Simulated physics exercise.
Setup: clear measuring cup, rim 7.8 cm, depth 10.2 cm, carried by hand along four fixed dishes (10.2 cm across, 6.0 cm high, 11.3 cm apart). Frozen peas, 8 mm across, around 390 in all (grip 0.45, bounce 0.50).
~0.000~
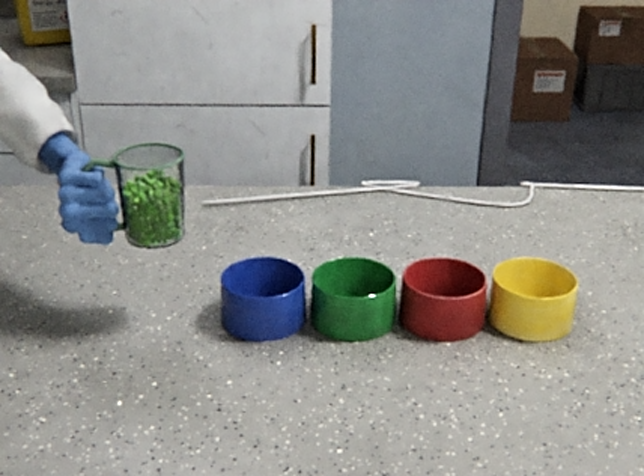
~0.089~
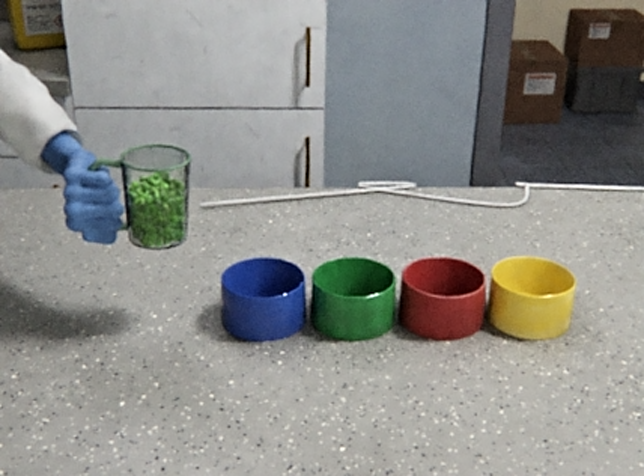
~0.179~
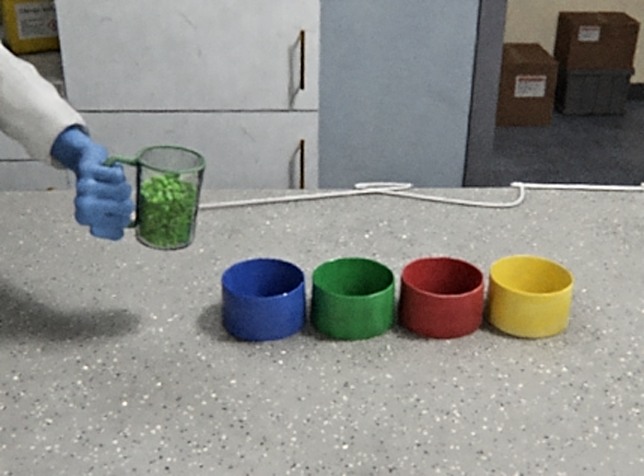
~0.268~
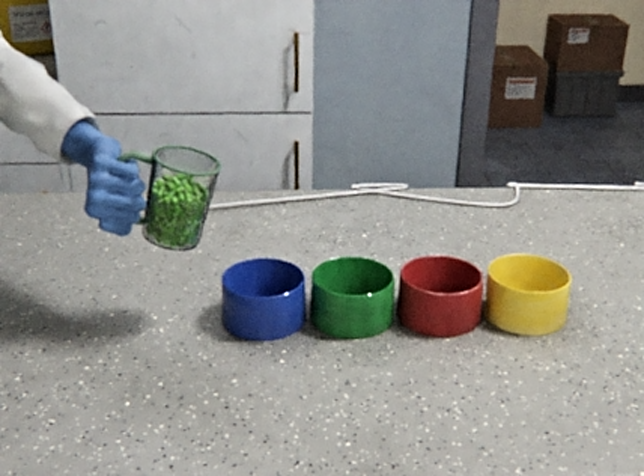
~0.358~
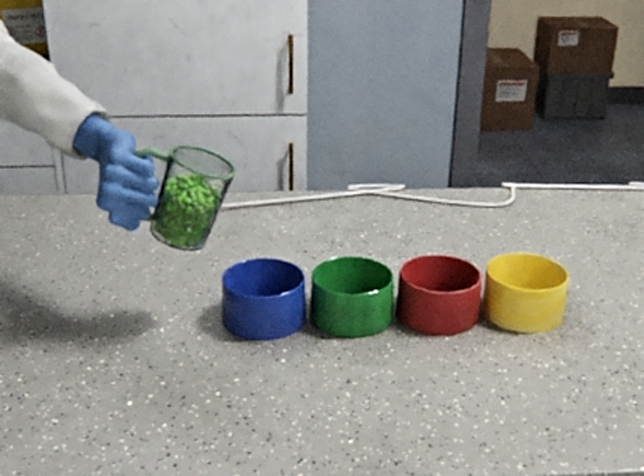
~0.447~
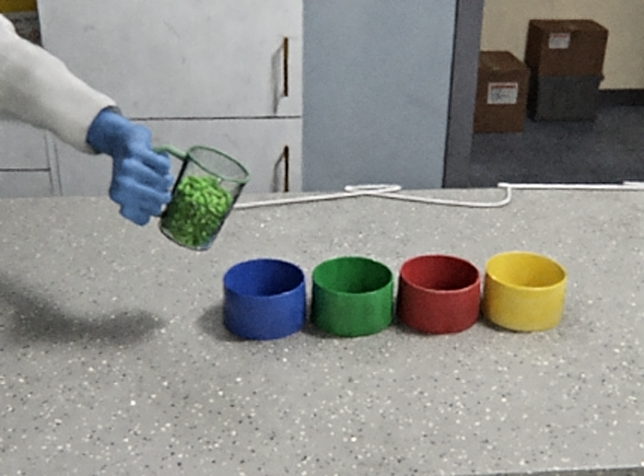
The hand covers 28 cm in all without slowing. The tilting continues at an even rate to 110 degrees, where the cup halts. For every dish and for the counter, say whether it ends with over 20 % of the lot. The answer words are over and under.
Red: Over. Blue: Under. Green: Under. Yellow: Under. Counter: Under.
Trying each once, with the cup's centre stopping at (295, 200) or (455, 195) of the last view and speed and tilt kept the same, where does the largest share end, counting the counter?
Green; red.
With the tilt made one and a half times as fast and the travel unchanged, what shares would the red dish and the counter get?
In that case red 20, counter 10.
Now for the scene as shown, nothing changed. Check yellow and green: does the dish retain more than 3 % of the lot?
Yellow: False; green: True.
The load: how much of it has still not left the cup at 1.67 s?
Around 80 percent.
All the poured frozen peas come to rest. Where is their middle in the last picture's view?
Estimated resting centre: Around (439, 300).
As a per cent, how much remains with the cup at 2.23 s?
Some 5 %.
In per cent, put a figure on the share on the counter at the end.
Close to 5 %, more or less.
After 1.18 s, tilt 76 degrees; cup holds 100 %.
After 1.67 s, tilt 109 degrees; cup holds 80 %, red 5 %, green 10 %.
After 2.23 s, tilt 110 degrees; cup holds 5 %, red 80 %, green 5 %.
In the end, at 3.0 s, red 85 %, blue 0 %, green 5 %, yellow 0 %, counter 5 %.
